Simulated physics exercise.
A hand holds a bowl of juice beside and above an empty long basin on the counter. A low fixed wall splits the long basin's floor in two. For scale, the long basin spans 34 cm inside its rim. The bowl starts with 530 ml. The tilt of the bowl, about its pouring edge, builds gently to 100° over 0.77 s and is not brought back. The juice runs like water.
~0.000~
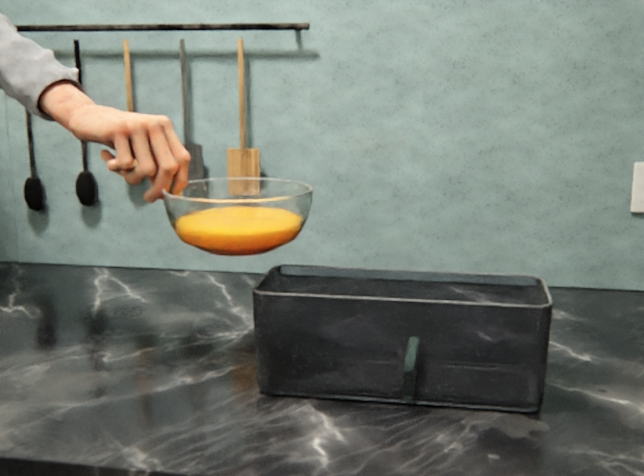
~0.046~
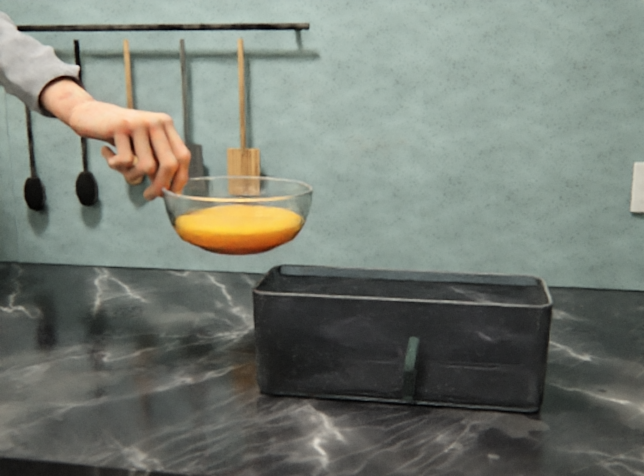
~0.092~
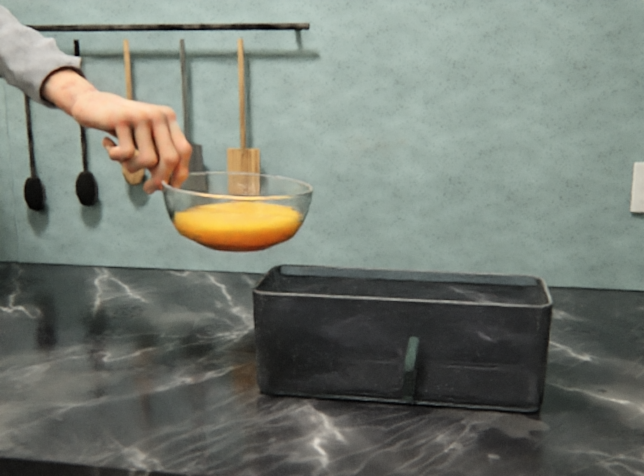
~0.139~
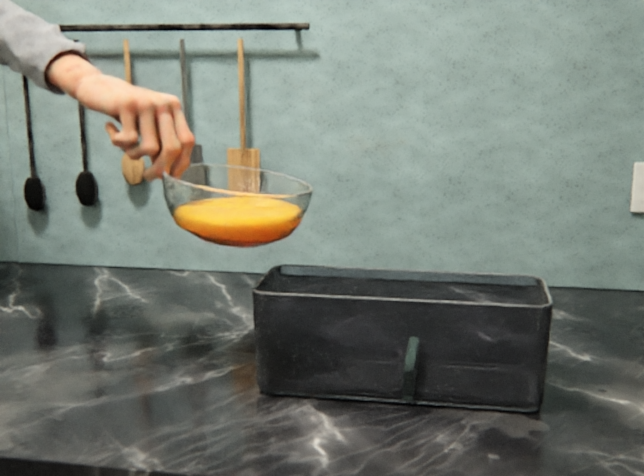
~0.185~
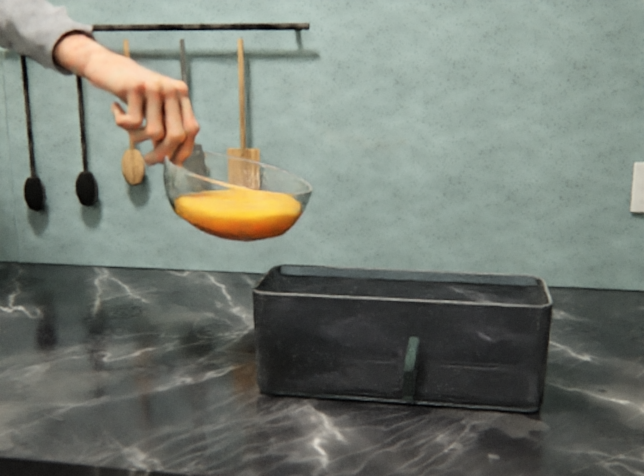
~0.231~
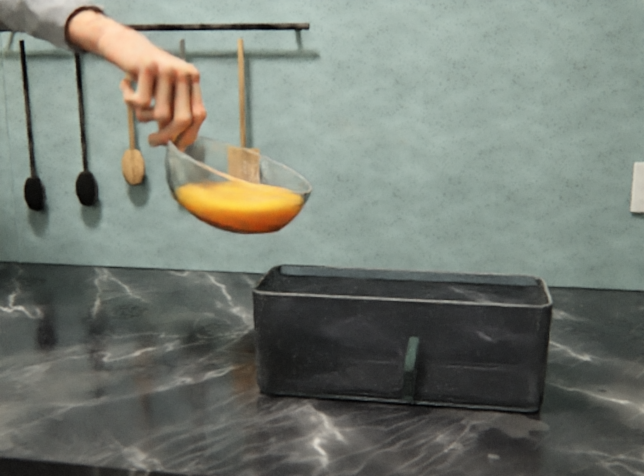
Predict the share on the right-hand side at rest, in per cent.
About 27 per cent.
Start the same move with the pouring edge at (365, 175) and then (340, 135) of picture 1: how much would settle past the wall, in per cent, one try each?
In turn about 80 and 75 per cent.
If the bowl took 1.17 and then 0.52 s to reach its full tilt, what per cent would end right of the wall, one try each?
In turn about 10 and 45 per cent.
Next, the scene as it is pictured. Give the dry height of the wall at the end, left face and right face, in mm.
Left about 18 mm, right about 28 mm.
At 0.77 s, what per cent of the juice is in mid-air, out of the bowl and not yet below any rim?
Some 16 per cent.
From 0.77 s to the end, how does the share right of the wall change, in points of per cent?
The share moves up, by some 2 per cent.
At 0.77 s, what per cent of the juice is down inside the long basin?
Near 82 in a hundred.
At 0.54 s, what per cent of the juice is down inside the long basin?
Near 3 in a hundred.
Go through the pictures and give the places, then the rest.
In the first picture, it leans 0°; its right rim is at (310, 192); the juice meets the walls at (179, 215) and (303, 220); the long basin's rim runs from (263, 279) to (547, 292); the wall's top is at (412, 354).
In the second picture, it leans 1°; its right rim is at (310, 192); the juice meets the walls at (179, 215) and (304, 219).
In the third picture, it leans 3°; its right rim is at (310, 192); the juice meets the walls at (179, 211) and (303, 216).
In the fourth picture, it leans 8°; its right rim is at (310, 192); the juice meets the walls at (179, 205) and (303, 211).
In the fifth picture, it leans 14°; its right rim is at (310, 192); the juice meets the walls at (178, 196) and (302, 206).
In the sixth picture, it leans 21°; its right rim is at (309, 193); the juice meets the walls at (179, 185) and (304, 199).
By 0.54 s the tilt is 80° and 47 per cent is still to pour, 3 is left of the wall and 0 right of it.
By 0.77 s the tilt is 100° and 2 per cent is still to pour, 58 is left of the wall and 25 right of it.
By 1.01 s the tilt is 100° and 0 per cent is still to pour, 72 is left of the wall and 25 right of it.
By 1.27 s the tilt is 100° and 0 per cent is still to pour, 73 is left of the wall and 26 right of it.
At rest 72 per cent lies left of the wall, 27 right of it and 2 outside.
